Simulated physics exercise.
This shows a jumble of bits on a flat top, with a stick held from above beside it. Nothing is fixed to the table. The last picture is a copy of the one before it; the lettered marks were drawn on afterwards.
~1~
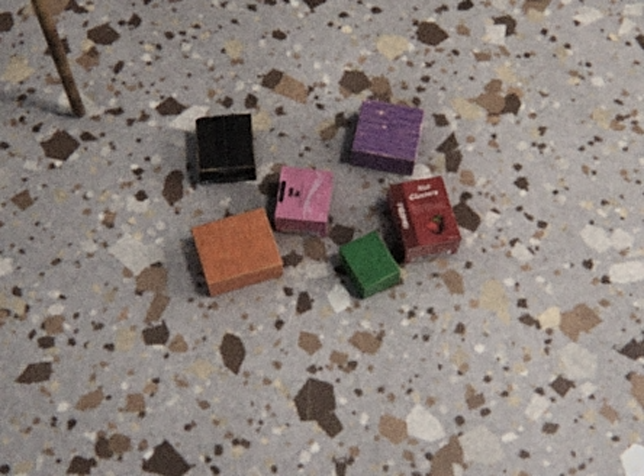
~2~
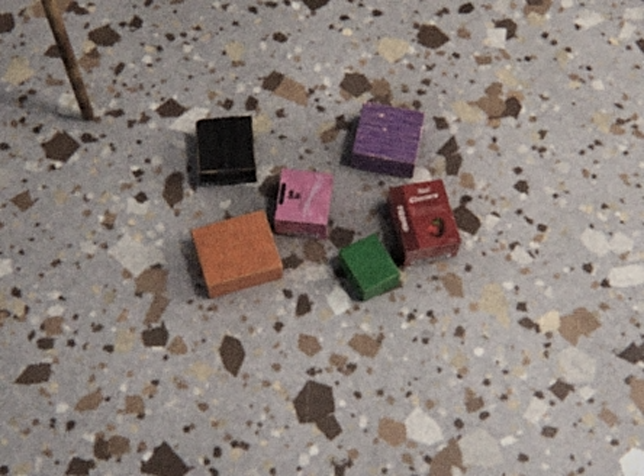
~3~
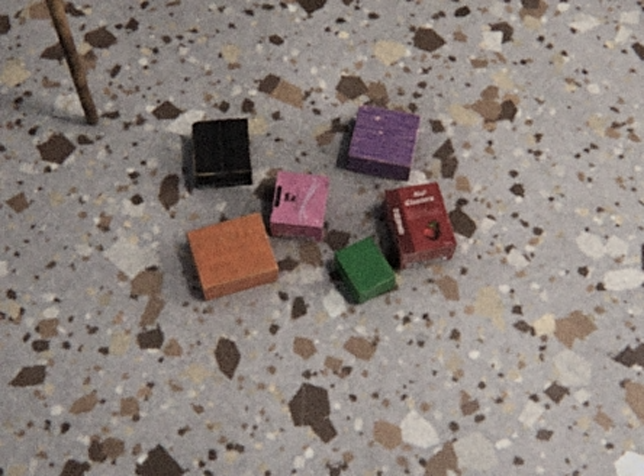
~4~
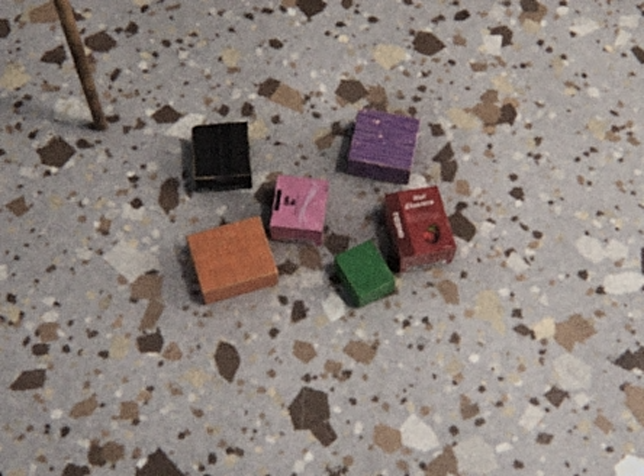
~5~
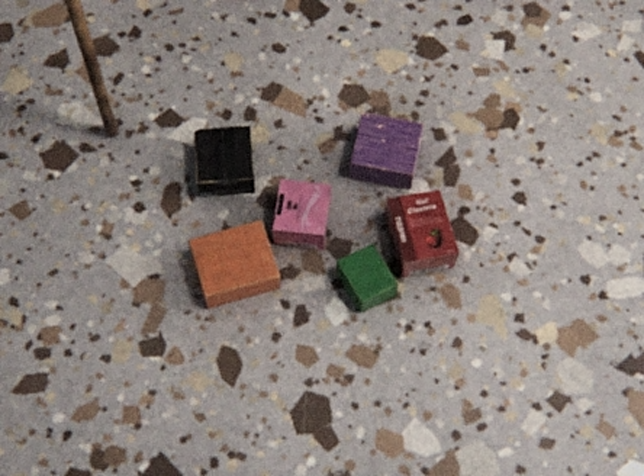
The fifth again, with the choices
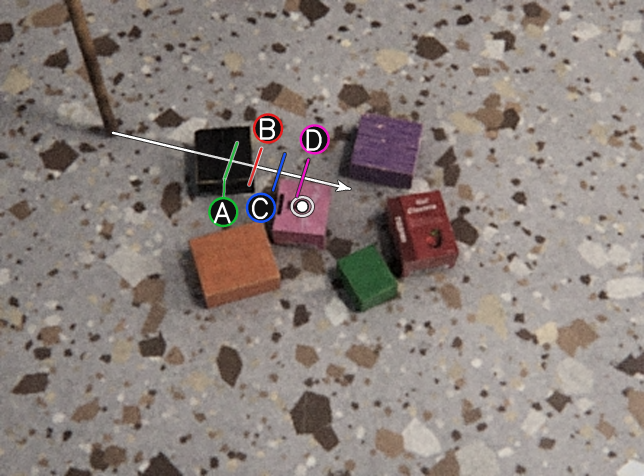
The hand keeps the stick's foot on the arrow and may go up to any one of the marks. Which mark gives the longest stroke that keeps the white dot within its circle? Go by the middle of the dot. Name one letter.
Mark A.
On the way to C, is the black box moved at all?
Yes.
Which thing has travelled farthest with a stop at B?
The black box.
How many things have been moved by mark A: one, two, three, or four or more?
It has moved one.
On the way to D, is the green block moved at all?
Yes.
On the marked copy, A at (231, 161); B at (256, 166); C at (279, 172); D at (303, 178); the arrow from (113, 133) to (349, 189); the white dot at (303, 206).
With A. Early on, foot of the stick (156, 144).
Further on, foot of the stick (199, 154); black box (231, 161).
At the end, foot of the stick (231, 162); black box (259, 173); the dot is still in its ring.
As for the rest, B shifts the dotted thing to (316, 224); C shifts the dotted thing to (329, 237); D shifts the dotted thing to (337, 249).
